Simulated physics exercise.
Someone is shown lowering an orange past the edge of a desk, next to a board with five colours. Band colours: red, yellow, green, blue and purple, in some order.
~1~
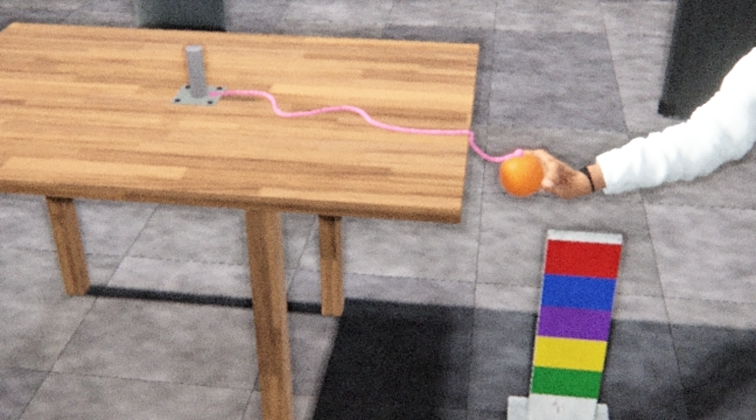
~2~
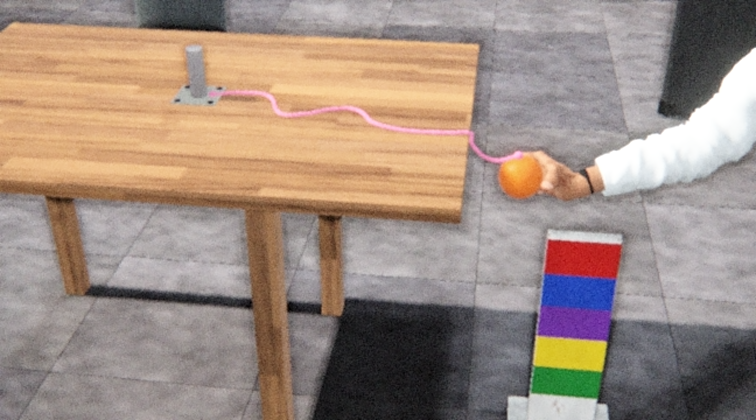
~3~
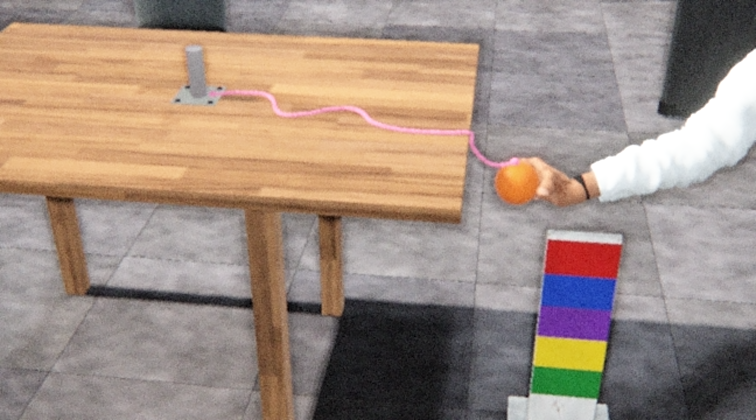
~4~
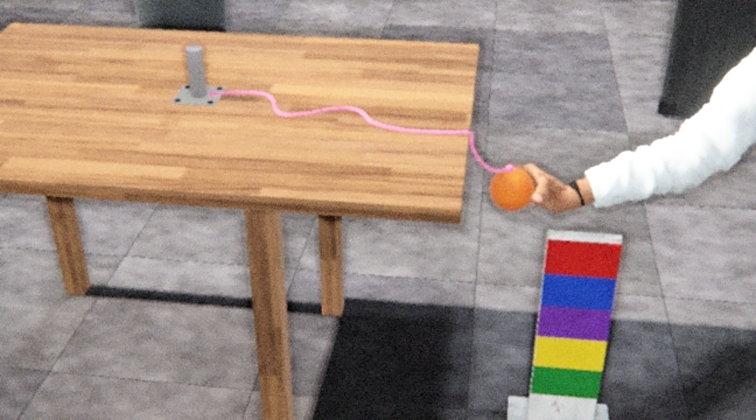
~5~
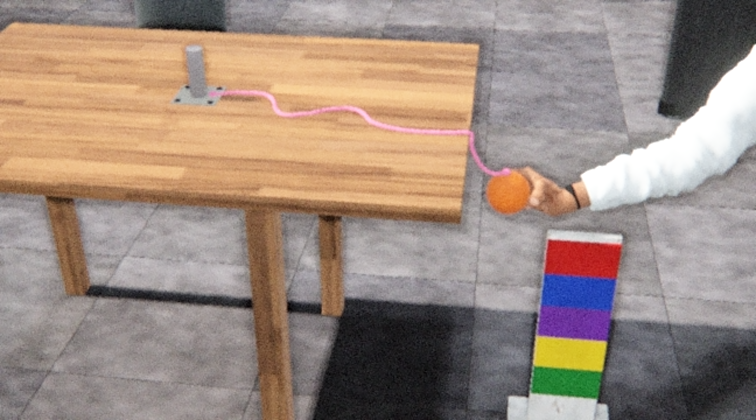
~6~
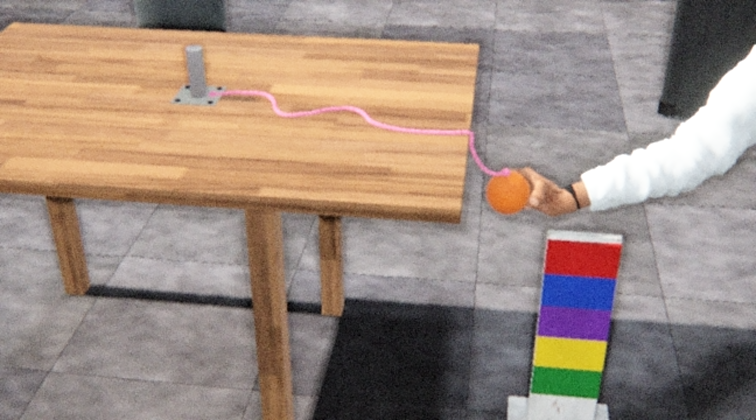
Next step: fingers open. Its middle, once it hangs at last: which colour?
Colour: Red.
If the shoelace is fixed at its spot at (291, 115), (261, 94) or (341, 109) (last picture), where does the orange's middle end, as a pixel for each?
It comes to rest around (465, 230), (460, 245) and (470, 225) respectively.
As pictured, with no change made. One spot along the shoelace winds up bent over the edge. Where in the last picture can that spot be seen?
Approximately at (420, 132) in the final frame.
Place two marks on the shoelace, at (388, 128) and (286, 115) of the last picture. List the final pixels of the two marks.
(439, 122) and (318, 108).
Soon after, orange near (458, 238); level with red.
After that, orange near (484, 249); level with red.
In the end, orange near (461, 247); level with red. At red.
